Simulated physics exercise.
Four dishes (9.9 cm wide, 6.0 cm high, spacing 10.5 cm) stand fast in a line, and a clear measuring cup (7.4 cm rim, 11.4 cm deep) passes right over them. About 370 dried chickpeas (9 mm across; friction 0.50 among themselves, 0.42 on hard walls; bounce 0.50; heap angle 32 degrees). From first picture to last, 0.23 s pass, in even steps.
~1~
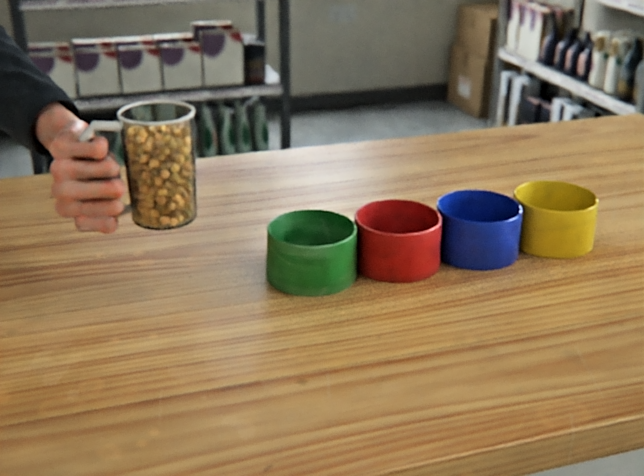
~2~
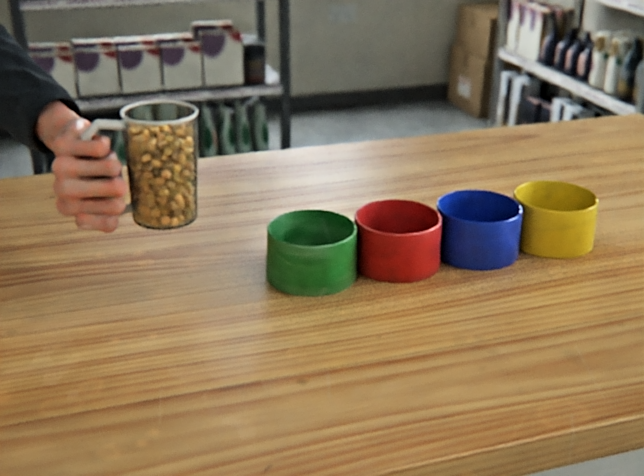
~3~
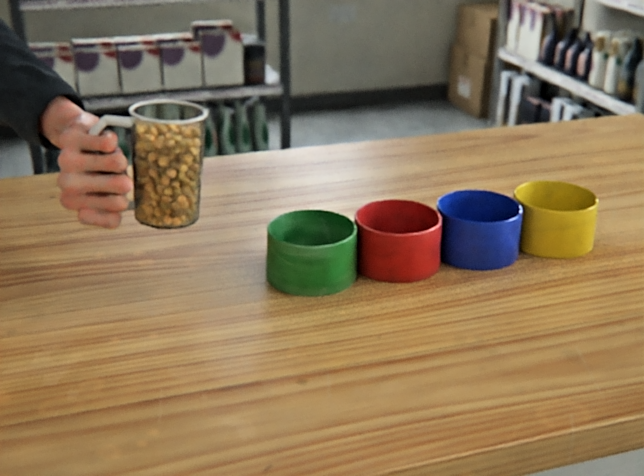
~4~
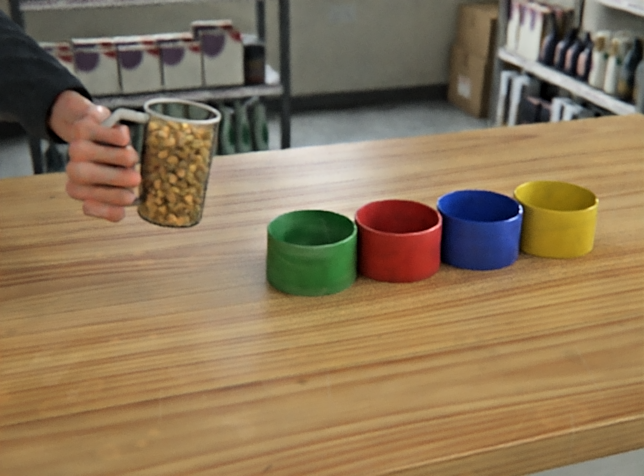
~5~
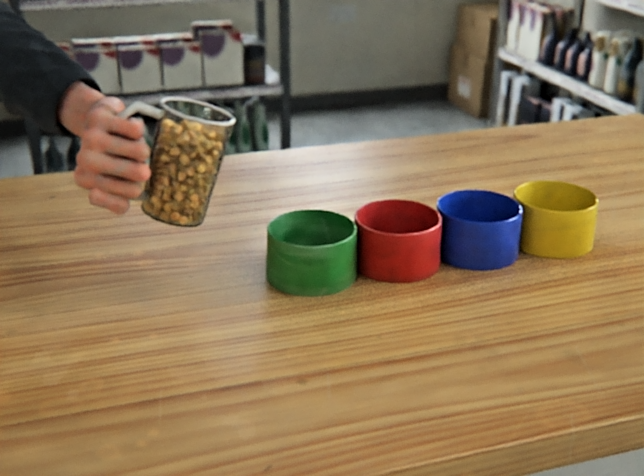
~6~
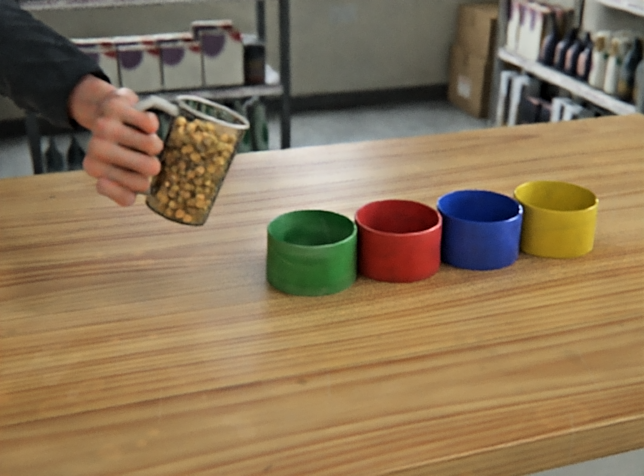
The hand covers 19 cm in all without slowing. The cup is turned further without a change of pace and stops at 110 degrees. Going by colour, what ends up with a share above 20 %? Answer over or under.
Red over, blue under, green under, yellow under, counter under.
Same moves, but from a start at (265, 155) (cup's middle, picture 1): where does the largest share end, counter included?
Most goes to: Blue.
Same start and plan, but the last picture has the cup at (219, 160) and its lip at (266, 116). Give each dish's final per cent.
Red 100; blue 0; green 0; yellow 0.
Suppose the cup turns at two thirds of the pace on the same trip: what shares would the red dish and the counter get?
In that case red 100; counter 0.
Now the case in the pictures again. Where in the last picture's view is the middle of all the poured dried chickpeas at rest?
At about (398, 239).
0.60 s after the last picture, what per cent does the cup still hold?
About 95 per cent.
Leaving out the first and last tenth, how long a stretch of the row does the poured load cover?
Some 6 cm.
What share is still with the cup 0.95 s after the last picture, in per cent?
Some 35 per cent of the load.
Then, 0.36 s after the last picture, tilt 74 degrees; cup holds 100 %.
Then, 0.60 s after the last picture, tilt 106 degrees; cup holds 95 %, red 5 %.
Then, 0.95 s after the last picture, tilt 110 degrees; cup holds 35 %, red 65 %.
In the end, red 100 %, blue 0 %, green 0 %, yellow 0 %, counter 0 %.
